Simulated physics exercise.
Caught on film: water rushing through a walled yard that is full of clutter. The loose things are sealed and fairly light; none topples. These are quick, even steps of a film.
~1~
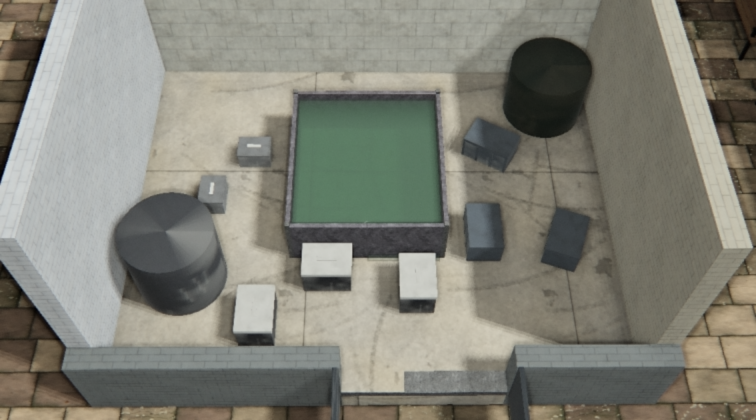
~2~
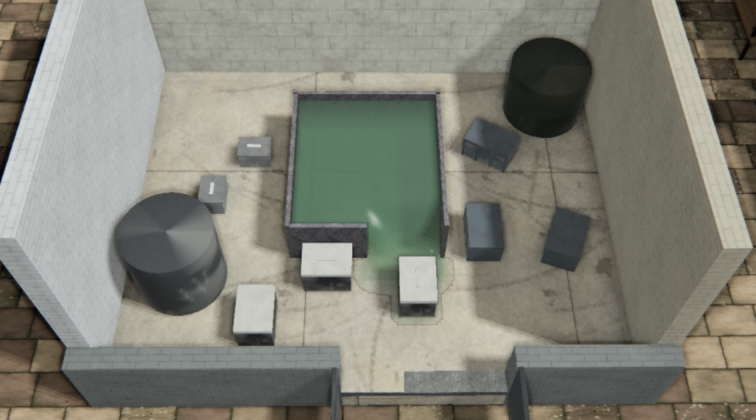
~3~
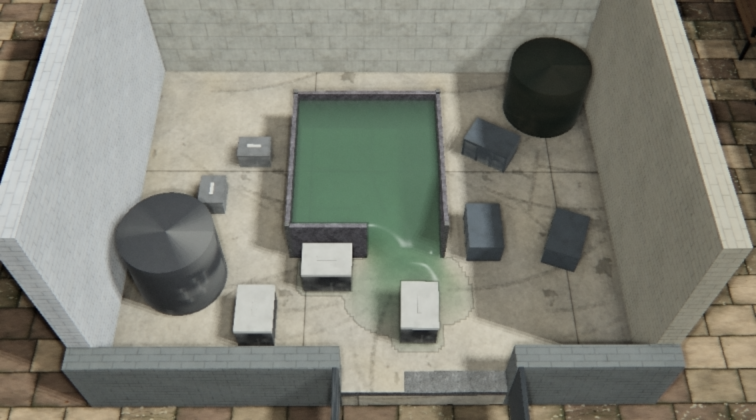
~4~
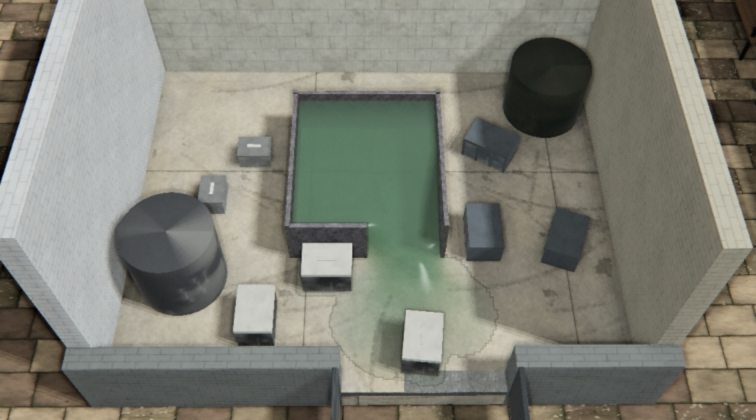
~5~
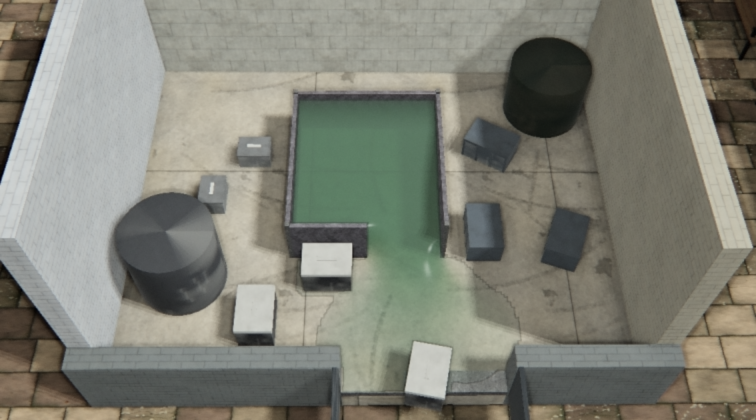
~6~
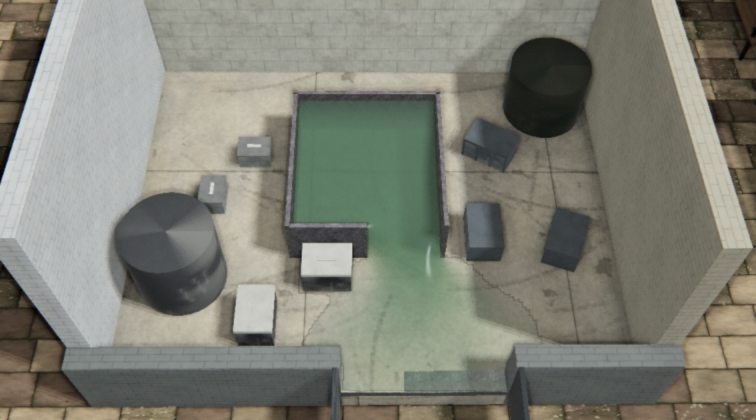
Green water poured through a gap in the front of a walled pool and spread across the cluttered yard, pushing one pale block toward the opening in the front wall and out of sight.
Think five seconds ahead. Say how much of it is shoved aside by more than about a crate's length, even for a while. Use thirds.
That comes to not even a third.
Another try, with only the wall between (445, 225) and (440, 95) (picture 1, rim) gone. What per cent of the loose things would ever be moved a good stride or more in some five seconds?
Near 80 in a hundred.
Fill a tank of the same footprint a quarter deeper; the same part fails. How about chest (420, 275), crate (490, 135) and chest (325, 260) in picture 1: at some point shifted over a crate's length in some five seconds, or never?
In turn: Pushed that far, less than that, short of that.
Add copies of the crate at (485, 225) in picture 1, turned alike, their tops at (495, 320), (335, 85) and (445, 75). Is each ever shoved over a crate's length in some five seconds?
One after the other: Yes, no, less than that.
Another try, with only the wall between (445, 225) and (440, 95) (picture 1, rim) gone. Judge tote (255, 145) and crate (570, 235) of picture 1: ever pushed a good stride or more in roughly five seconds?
In turn: Not that far, shifted that much.
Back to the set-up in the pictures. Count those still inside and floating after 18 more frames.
The number is 0.
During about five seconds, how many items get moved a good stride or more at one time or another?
That makes 1.
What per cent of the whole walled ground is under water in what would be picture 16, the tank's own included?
About 40 per cent.
A moment on, 1 of 8 are well off their spots; 0 afloat.
Next, 1 of 8 are well off their spots; 0 afloat.
Later, 1 of 8 are well off their spots; 0 afloat.
In the end, 1 of 8 are well off their spots, and 1 have been at some point; 0 afloat.
